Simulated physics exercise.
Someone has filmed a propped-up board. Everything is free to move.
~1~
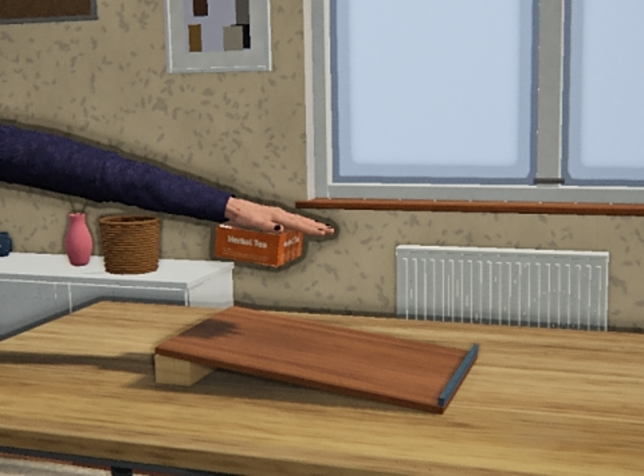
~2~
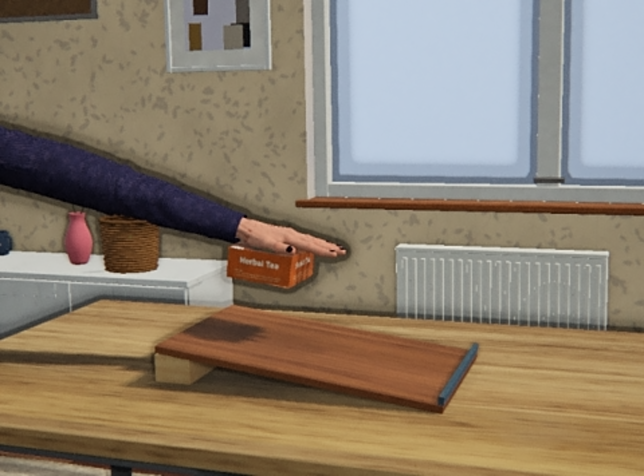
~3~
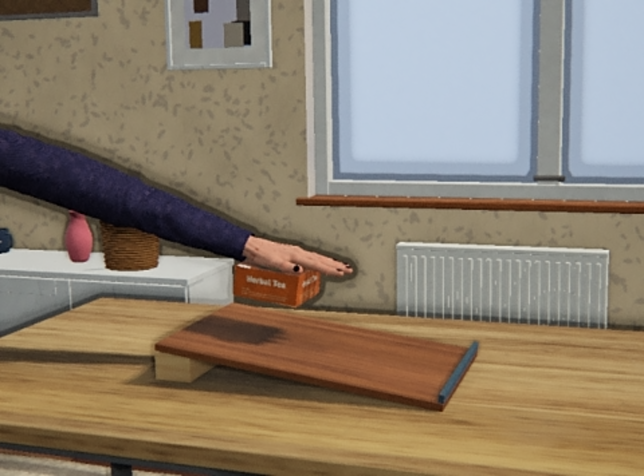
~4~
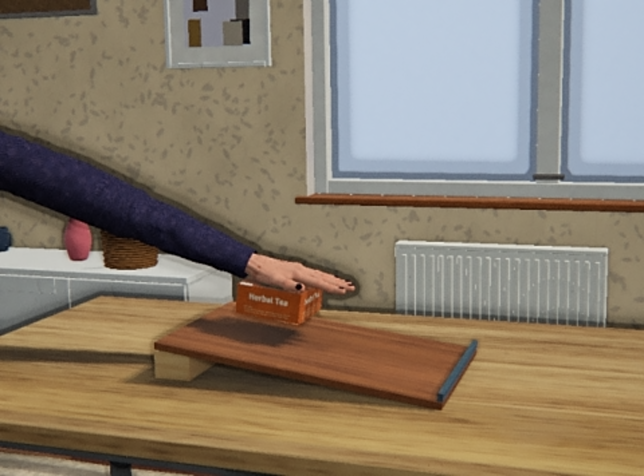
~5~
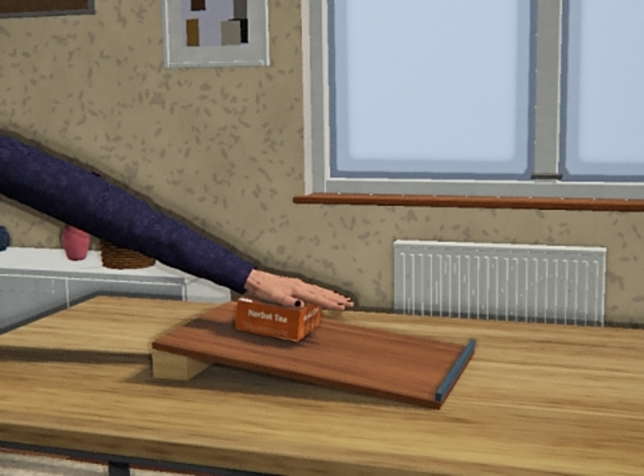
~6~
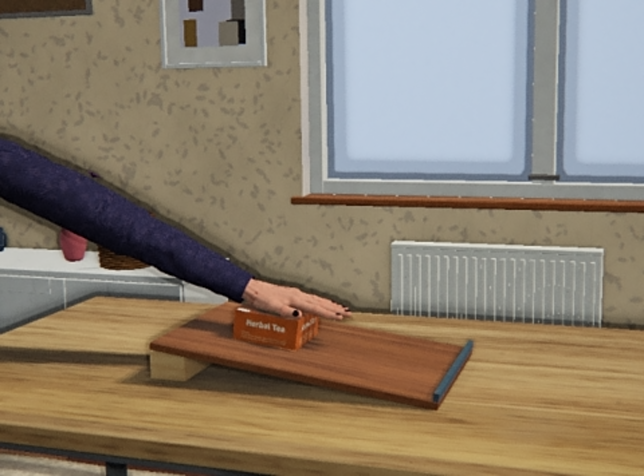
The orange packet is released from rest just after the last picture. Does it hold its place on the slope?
It stays where it is put.
Then, 0.20 s on from there, no change.
Then, 0.50 s on from there, orange packet resting near (277, 322).
In the end, it is unmoved. At the end, from the last picture's camera, orange packet near (277, 322). The orange packet keeps its place.
